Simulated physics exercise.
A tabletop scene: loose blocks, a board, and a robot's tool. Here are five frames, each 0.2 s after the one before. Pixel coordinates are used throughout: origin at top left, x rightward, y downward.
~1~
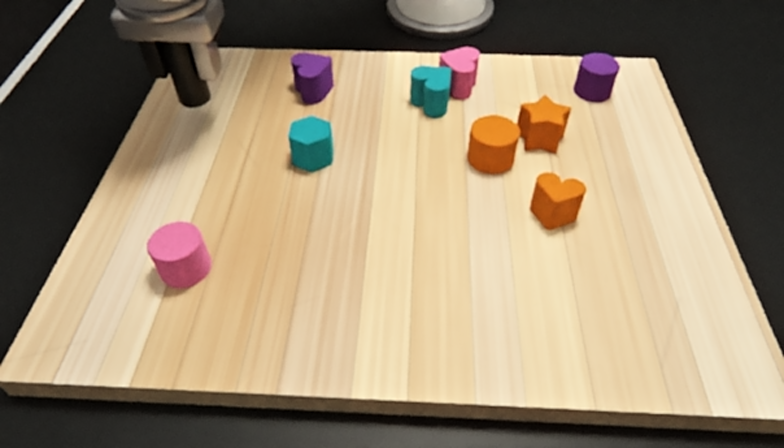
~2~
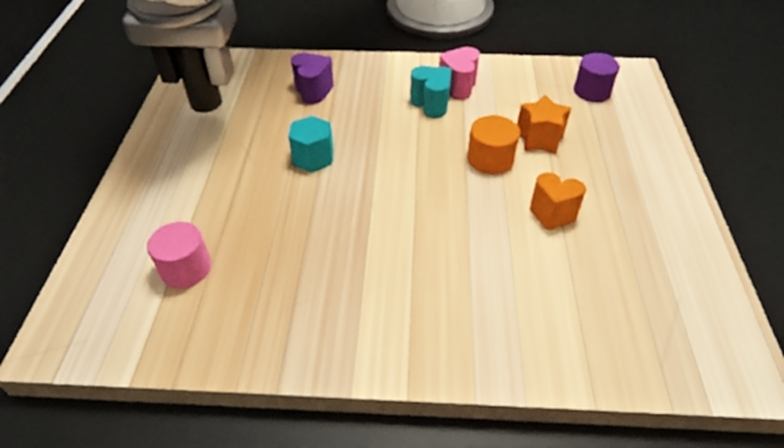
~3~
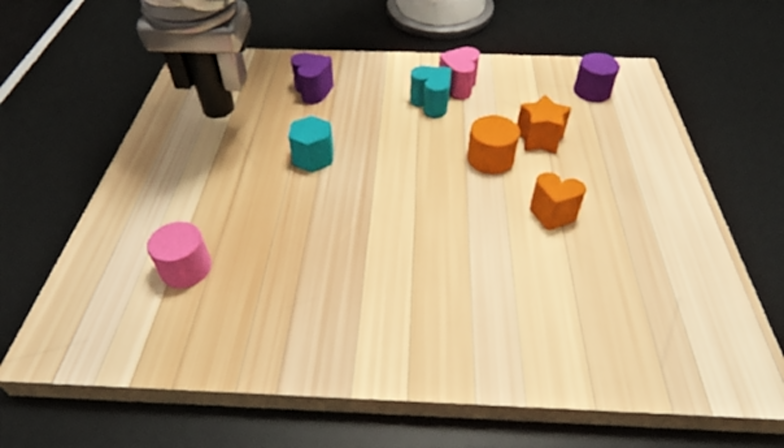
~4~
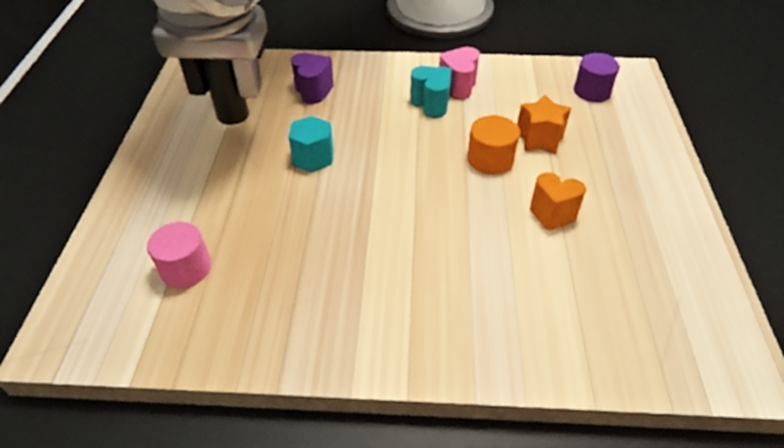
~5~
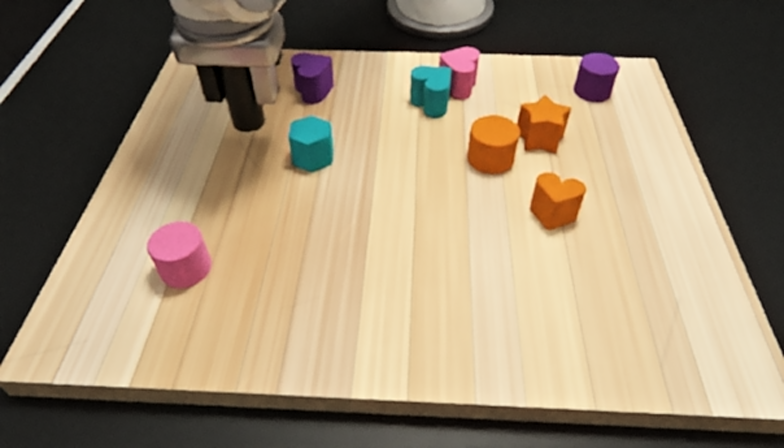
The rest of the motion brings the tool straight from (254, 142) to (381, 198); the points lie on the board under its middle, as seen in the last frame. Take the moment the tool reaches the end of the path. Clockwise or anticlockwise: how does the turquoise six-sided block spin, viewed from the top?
Bird's-eye view: Counterclockwise.
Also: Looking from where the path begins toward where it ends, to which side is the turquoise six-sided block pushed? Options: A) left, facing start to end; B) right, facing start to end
I choose A.
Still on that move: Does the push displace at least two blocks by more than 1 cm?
Going by the path, no.
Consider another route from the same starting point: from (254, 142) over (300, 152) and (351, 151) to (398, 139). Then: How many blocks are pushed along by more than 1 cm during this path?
One block, no more.
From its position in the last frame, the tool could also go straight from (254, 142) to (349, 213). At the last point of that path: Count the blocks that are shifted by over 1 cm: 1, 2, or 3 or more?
One block, no more.
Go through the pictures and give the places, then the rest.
In the first frame, tool tip at (195, 99); block tops, turquoise six-sided block at (310, 129).
In the second frame, tool at (206, 104); blocks unchanged.
In the third frame, tool at (219, 109); blocks unchanged.
In the fourth frame, tool at (233, 116); blocks unchanged.
In the fifth frame, tool at (249, 123); turquoise six-sided block at (310, 129).
The first path, step by step. One third of the way, tool at (290, 141); turquoise six-sided block at (326, 133).
Two thirds of the way, tool at (333, 160); turquoise six-sided block at (371, 141), turned 50° anticlockwise.
At the end, tool at (380, 179); turquoise six-sided block at (398, 145), turned 120° anticlockwise.
